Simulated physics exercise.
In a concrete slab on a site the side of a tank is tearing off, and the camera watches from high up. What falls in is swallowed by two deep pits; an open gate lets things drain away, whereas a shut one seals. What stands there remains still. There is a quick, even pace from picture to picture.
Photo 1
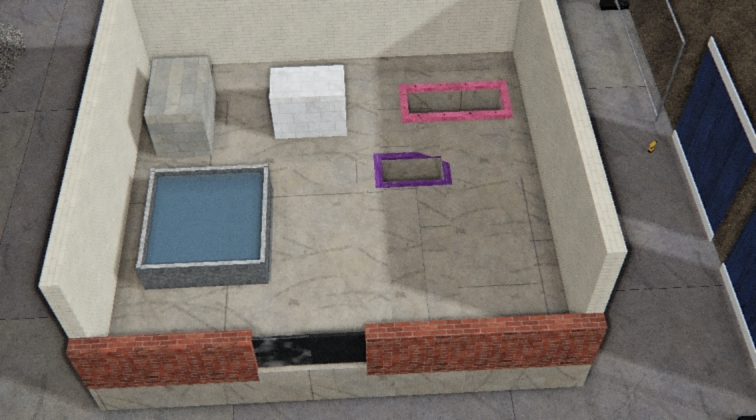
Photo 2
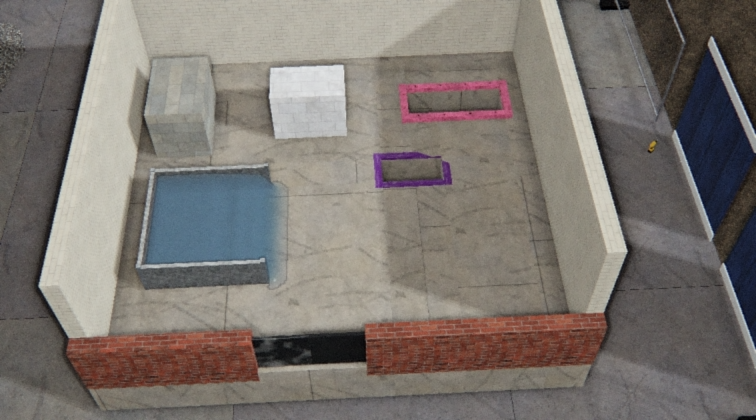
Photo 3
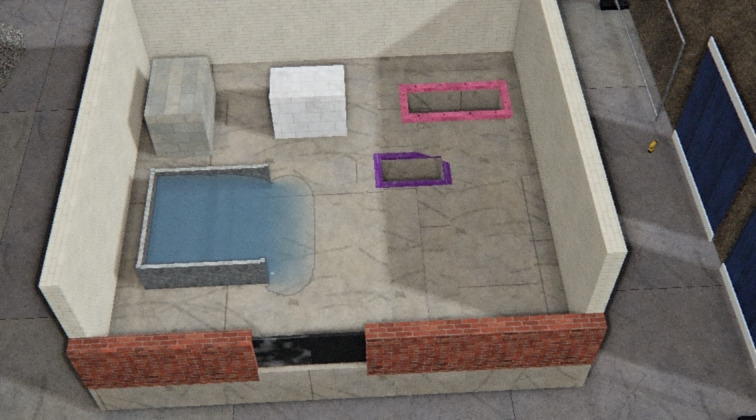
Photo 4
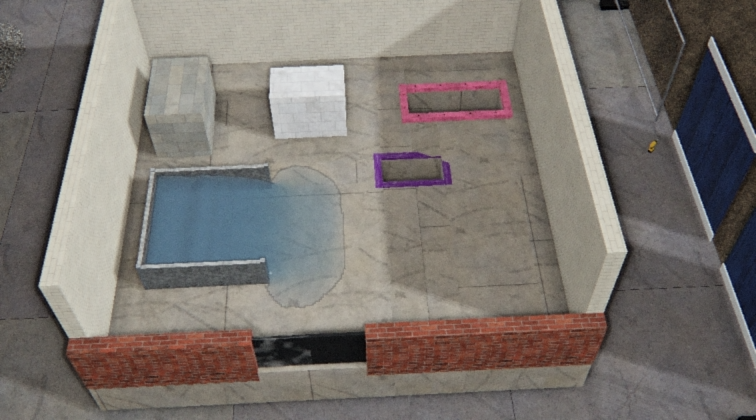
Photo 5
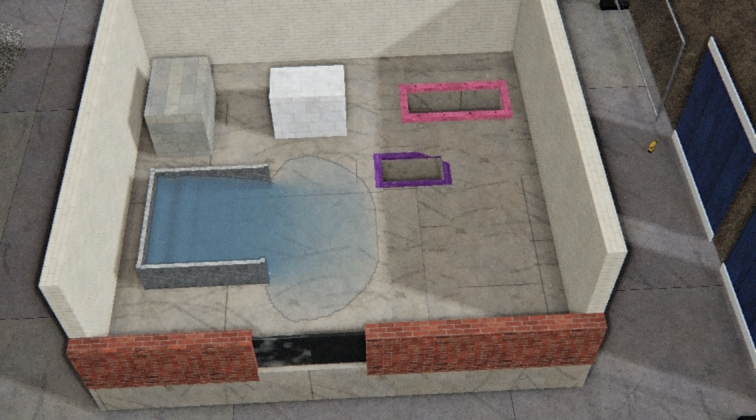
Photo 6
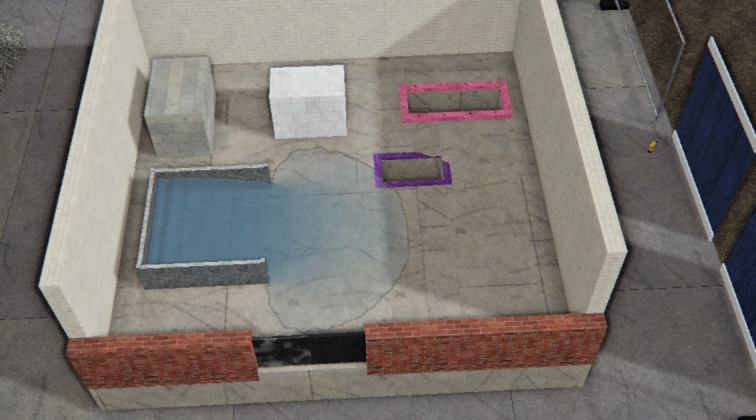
A walled concrete slab on a site, seen from high up by a still camera, holds a grey-rimmed tank of blue water at left, grey and white blocks behind it, purple- and pink-edged pits at right, and low red brick walls in front. The tank's right side gives way and water pours through the gap. It spreads rightward in a widening, thinning rounded sheet, reaching below the purple-edged pit.
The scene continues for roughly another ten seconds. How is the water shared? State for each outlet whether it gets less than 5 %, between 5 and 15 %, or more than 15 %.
In the end the gate ends up low - beneath five per cent; the pink pit ends up low - beneath five per cent; the purple pit ends up high - past fifteen per cent.
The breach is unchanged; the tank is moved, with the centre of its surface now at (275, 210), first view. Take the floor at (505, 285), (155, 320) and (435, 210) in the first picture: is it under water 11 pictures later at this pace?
In order: Inundated, then unflooded, then inundated.
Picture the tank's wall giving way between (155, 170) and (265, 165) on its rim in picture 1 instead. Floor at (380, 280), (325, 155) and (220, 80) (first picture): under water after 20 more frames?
Going point by point: Left unwetted, waterlogged, waterlogged.
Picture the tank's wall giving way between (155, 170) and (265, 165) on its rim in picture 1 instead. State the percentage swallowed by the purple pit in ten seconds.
The purple pit gets 15 per cent.
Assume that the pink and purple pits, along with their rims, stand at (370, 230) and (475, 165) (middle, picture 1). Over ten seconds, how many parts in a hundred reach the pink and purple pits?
I reckon pink ends up with 14 percent and purple with 20 percent.
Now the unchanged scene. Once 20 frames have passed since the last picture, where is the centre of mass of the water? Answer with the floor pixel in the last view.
My guess is about (400, 244).
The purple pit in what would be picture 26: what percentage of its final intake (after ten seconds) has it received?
Close to 35 out of every hundred.
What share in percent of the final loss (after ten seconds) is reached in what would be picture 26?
Close to 35 per cent, I'd say.
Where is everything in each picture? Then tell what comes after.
The first picture shows the tank at (206, 217) is whole and still.
In the second picture, water pours out at (265, 226) and has run to (275, 283).
In the third picture, water pours out at (265, 228) and has run to (291, 289).
In the fourth picture, the front is at (324, 288), out from the gap at (266, 228).
In the fifth picture, the front is at (368, 272), out from the gap at (266, 229).
In the sixth picture, the front is at (399, 264), out from the gap at (266, 229).
A moment on, water covers 35 % of the floor; the gate 0 %, the pink pit 0 %, the purple pit 2 %.
Next, water covers 45 % of the floor; the gate 0 %, the pink pit 0 %, the purple pit 5 %.
Then, water covers 50 % of the floor; the gate 0 %, the pink pit 0 %, the purple pit 9 %.
Later, water covers 55 % of the floor; the gate 0 %, the pink pit 0 %, the purple pit 15 %.
In the end, water covers 80 % of the floor; the gate 0 %, the pink pit 0 %, the purple pit 26 %.
